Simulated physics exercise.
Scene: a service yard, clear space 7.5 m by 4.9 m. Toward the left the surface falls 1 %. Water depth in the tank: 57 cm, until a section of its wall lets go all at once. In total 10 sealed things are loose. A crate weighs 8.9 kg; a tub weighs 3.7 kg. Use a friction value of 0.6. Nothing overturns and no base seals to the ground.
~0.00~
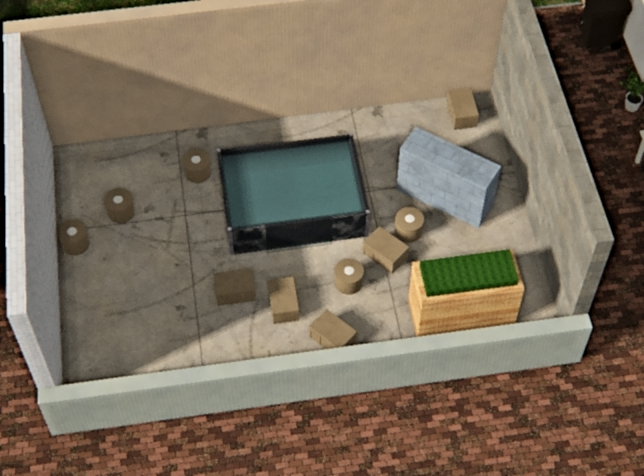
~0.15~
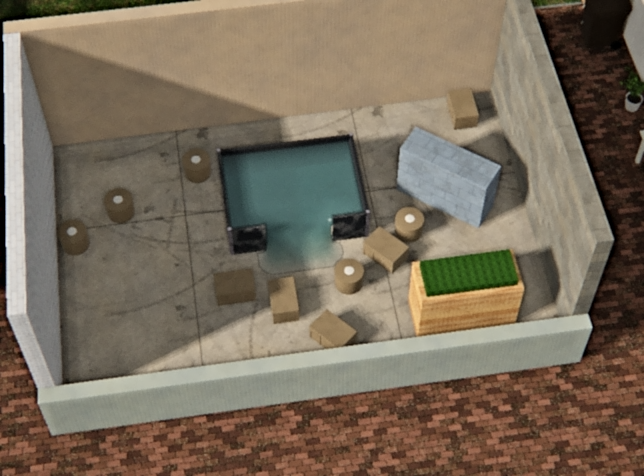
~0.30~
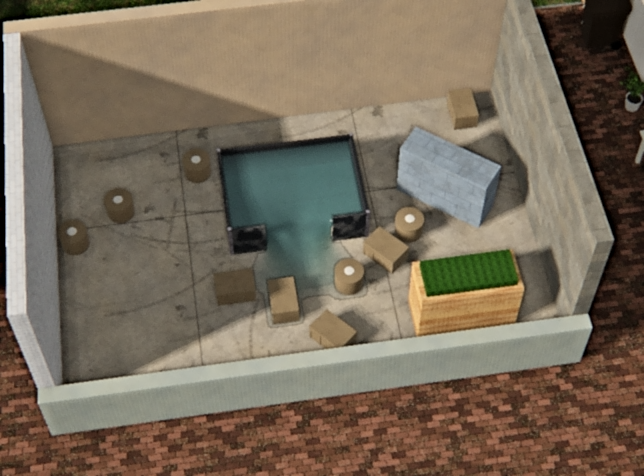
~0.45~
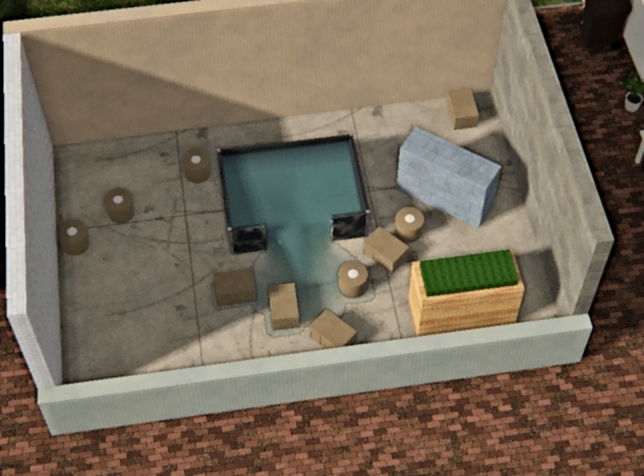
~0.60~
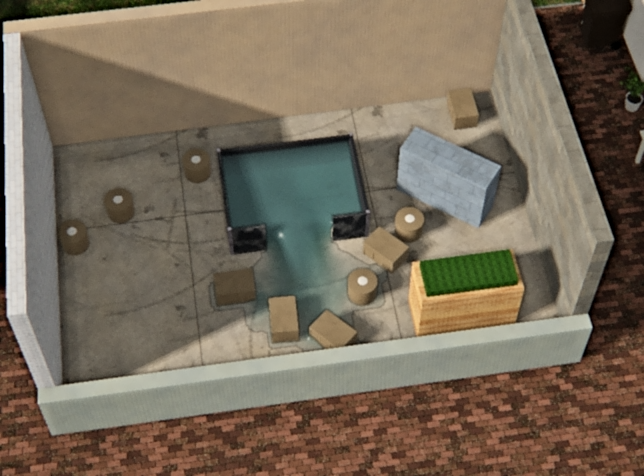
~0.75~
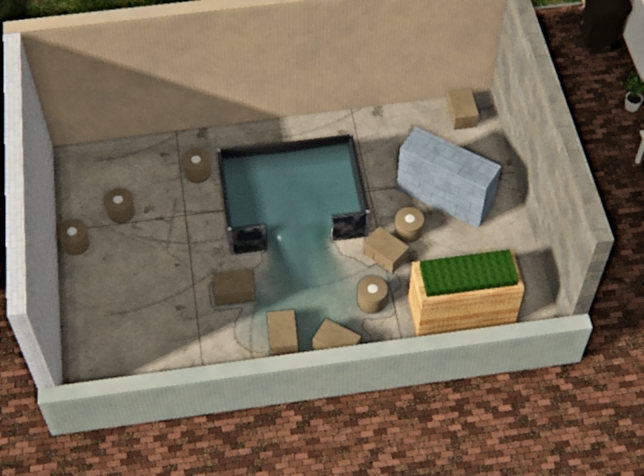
Water pours from a gap in the tank's front and pushes crates and a tub away.
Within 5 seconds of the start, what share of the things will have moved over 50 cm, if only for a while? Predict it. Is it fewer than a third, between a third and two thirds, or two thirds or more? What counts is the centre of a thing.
The share is in the middle band.
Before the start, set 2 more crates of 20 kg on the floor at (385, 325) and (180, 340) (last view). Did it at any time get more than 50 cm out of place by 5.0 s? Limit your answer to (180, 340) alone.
Result: Above the mark.
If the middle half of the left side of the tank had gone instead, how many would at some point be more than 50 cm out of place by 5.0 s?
So the tally would be 2.
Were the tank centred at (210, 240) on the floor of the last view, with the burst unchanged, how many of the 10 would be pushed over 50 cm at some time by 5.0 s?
That would give 7.
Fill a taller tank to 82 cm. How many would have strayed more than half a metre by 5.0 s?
Then the count would be 8.
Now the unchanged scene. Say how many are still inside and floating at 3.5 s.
Tally: 3 of them.
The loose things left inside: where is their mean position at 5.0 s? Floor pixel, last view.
That lands at roughly (273, 224).
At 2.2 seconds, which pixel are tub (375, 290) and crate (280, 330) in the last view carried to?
They should sit about (407, 327) and (188, 354) in the last view.
After 1.1 s 2 of 10 are over 50 cm from their spots; 2 afloat.
After 2.2 s 2 of 10 are over 50 cm from their spots; 3 afloat.
After 3.5 s 2 of 10 are over 50 cm from their spots; 3 afloat.
After 5.0 s 4 of 10 are over 50 cm from their spots, and 4 have been at some point; 4 afloat.
